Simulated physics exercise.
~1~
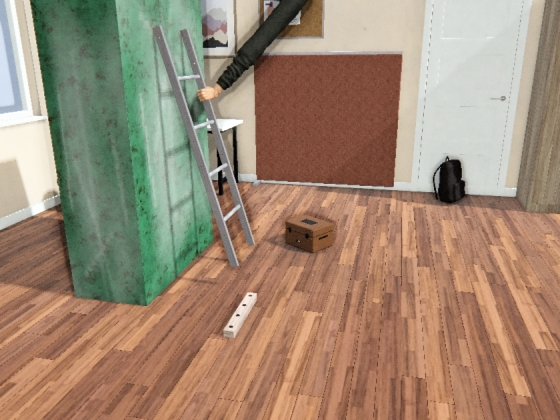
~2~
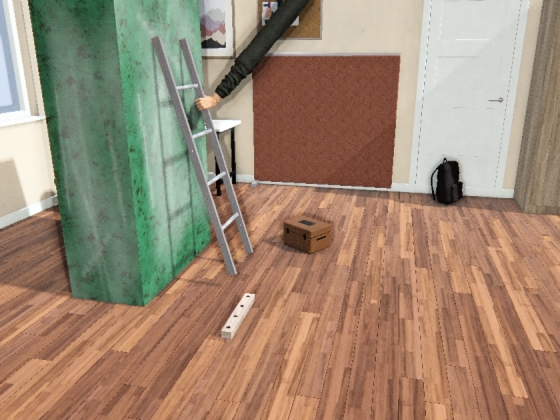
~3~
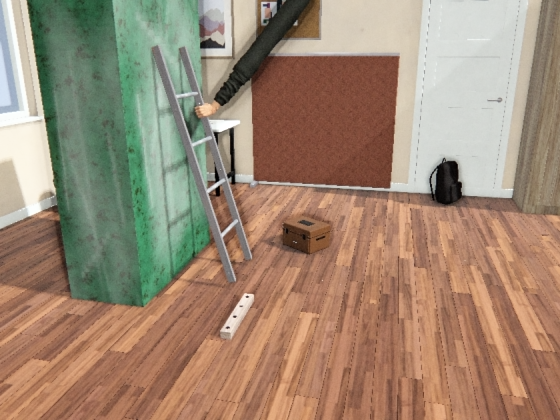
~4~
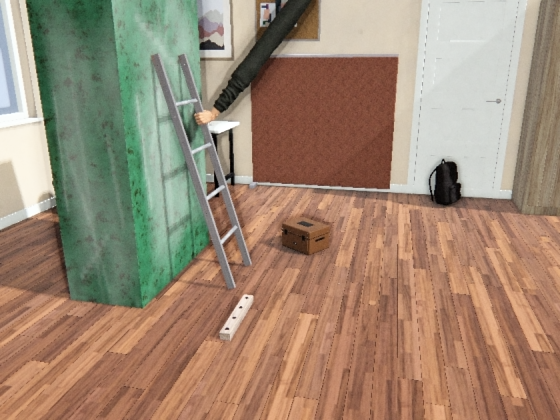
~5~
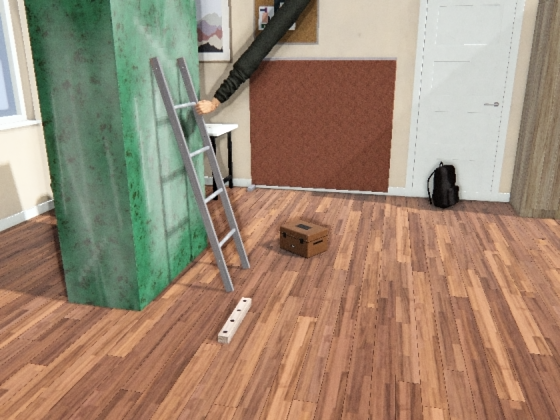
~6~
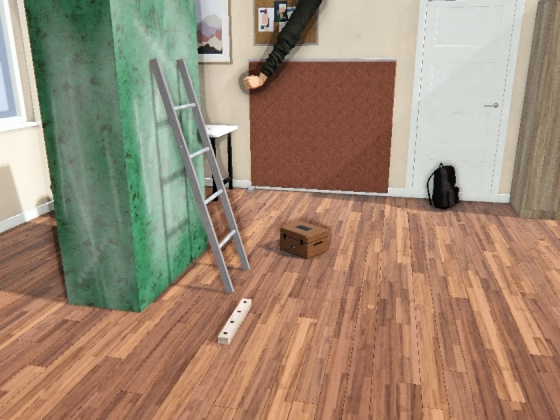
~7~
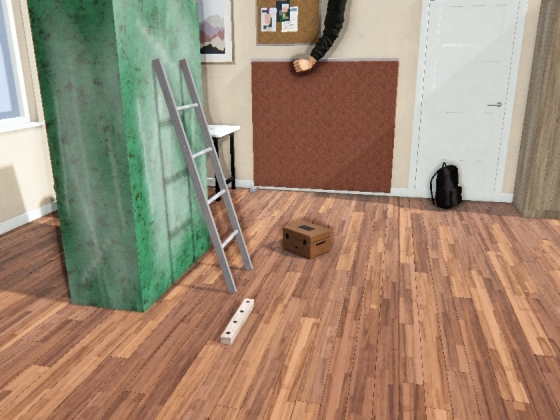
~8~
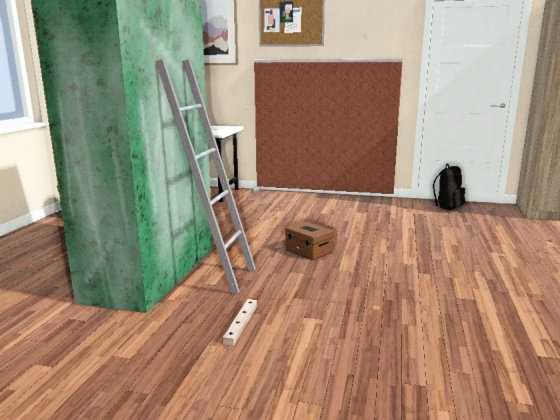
A grey ladder leaning against a big green block was lowered slightly by a hand, its feet sliding down toward a pale wooden strip on the floor, then the hand let go and withdrew, and the ladder stayed leaning there.
